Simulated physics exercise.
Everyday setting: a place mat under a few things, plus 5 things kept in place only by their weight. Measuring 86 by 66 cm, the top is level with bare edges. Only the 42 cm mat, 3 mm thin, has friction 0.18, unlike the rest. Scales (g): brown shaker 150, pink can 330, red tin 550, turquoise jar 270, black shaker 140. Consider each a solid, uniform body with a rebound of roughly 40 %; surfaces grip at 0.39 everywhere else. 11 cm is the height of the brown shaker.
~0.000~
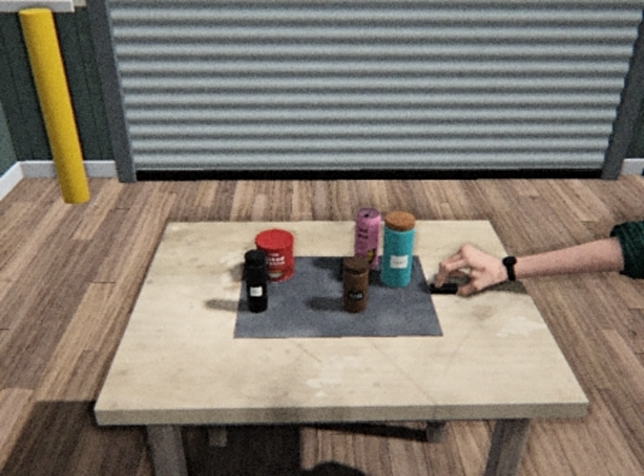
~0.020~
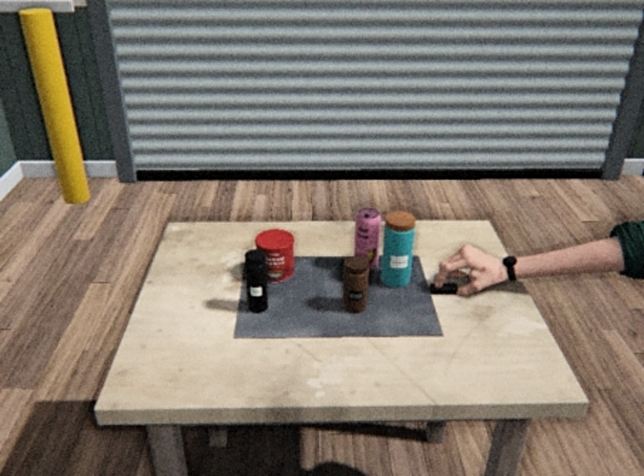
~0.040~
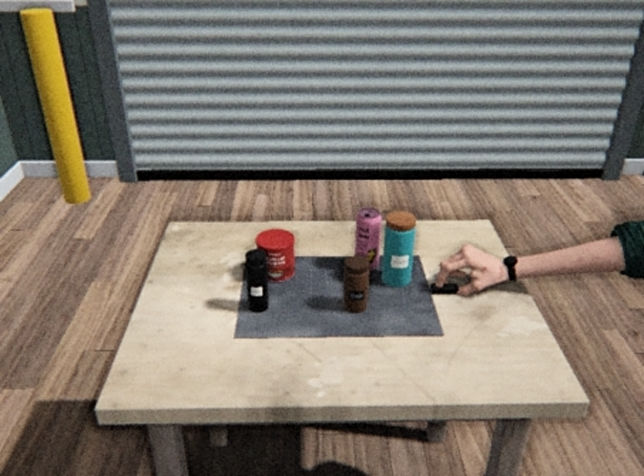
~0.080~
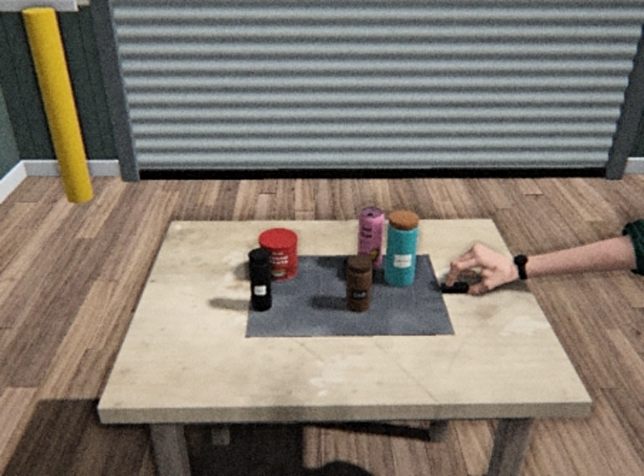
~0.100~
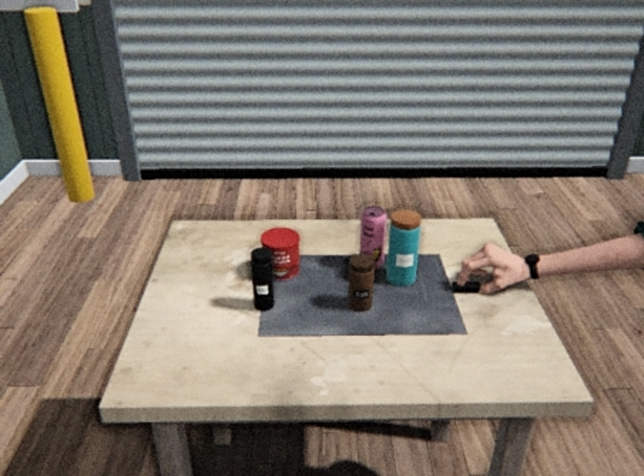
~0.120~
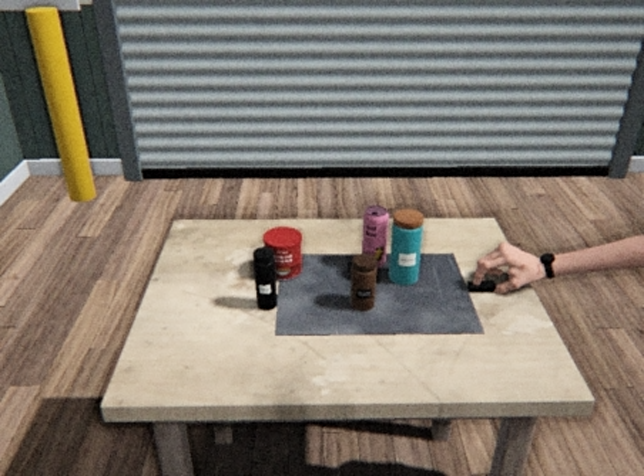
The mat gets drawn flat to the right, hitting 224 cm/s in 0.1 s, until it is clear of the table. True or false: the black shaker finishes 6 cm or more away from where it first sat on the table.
False.
By 0.32 s, mat out by 52 cm; brown shaker tilted 10°; pink can tilted 5°; turquoise jar 7 cm from its spot.
By 0.52 s, mat out by 93 cm; turquoise jar tilted 14°; pink can tilted 6°; brown shaker 4 cm from its spot.
When it is over (1.6 s), not toppled but over 6 cm from the start, turquoise jar; the other 4 within 6 cm of the start. End places, in pixels of the last picture, black shaker near (269, 280).
